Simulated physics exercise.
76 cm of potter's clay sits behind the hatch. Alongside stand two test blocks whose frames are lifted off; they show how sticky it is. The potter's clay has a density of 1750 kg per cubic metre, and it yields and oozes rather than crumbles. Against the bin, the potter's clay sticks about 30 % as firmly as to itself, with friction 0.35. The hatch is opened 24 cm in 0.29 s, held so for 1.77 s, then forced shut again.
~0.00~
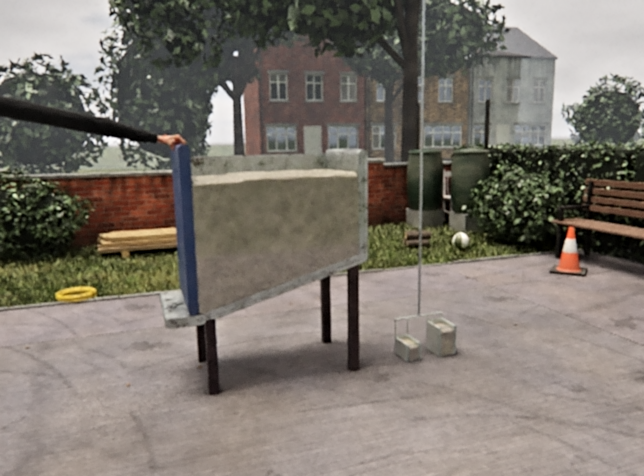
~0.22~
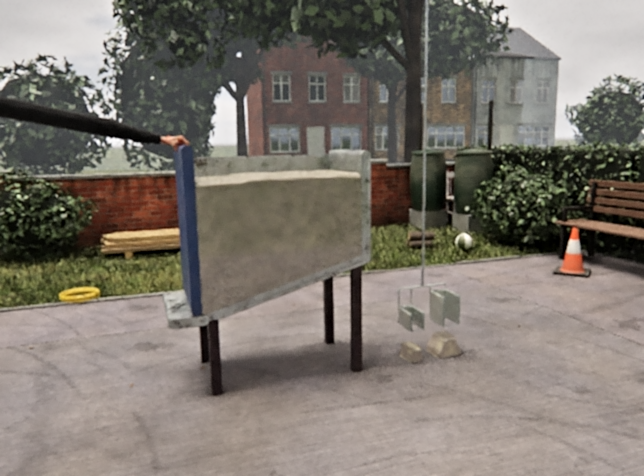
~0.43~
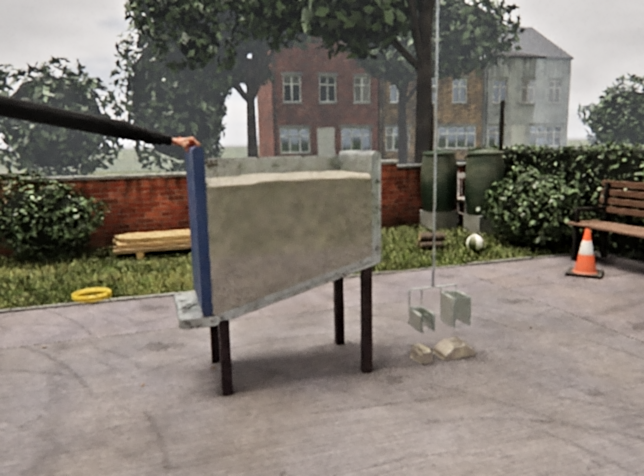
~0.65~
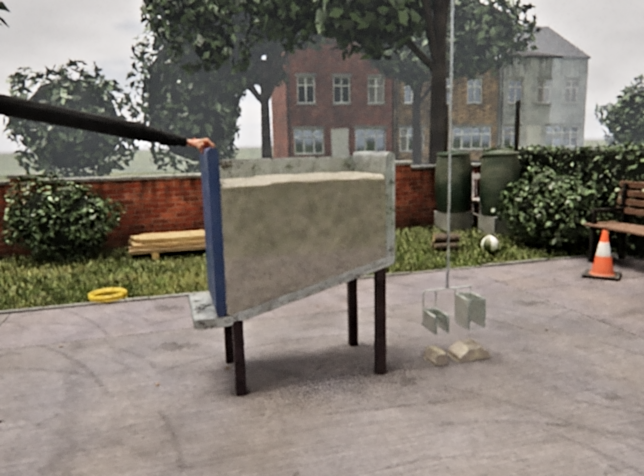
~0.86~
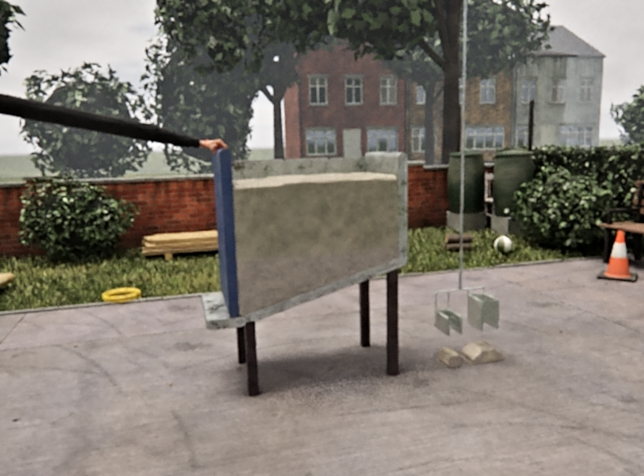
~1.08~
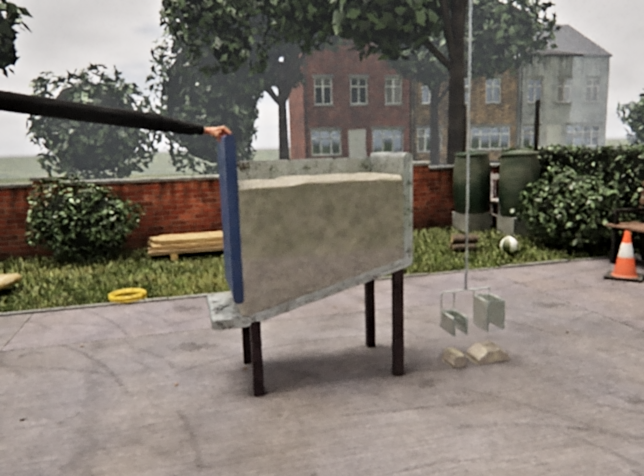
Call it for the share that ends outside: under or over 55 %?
Call: Over.
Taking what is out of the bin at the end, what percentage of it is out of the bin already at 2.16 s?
Roughly 50 per cent.
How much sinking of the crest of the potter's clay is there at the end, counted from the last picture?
36 cm.
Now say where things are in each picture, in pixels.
The first picture shows top of the hatch at (184, 150), not yet moved; top of the potter's clay at (337, 175); blocks stand 9.6 cm, 17 cm (left to right).
The second picture shows top of the hatch at (187, 151), not yet moved; top of the potter's clay at (340, 175); blocks stand 8.6 cm, 12 cm (left to right).
The third picture shows top of the hatch at (198, 152), not yet moved; top of the potter's clay at (350, 176); blocks stand 8.2 cm, 9.3 cm (left to right).
The fourth picture shows top of the hatch at (213, 153), not yet moved; top of the potter's clay at (364, 177); blocks stand 8.0 cm, 9.3 cm (left to right).
The fifth picture shows top of the hatch at (225, 154), not yet moved; top of the potter's clay at (376, 178); blocks stand 8.0 cm, 9.3 cm (left to right).
The sixth picture shows top of the hatch at (230, 140), moved 8.0 cm; top of the potter's clay at (382, 178); blocks stand 8.0 cm, 9.3 cm (left to right).
After 1.58 s, the hatch is 24 cm open and 14 % is out.
After 2.16 s, the hatch is 24 cm open and 37 % is out.
After 2.75 s, the hatch is 24 cm open and 56 % is out.
After 3.34 s, the hatch is 5.7 cm open and 68 % is out.
After 3.83 s, at the end, the hatch is shut and 68 % is out.
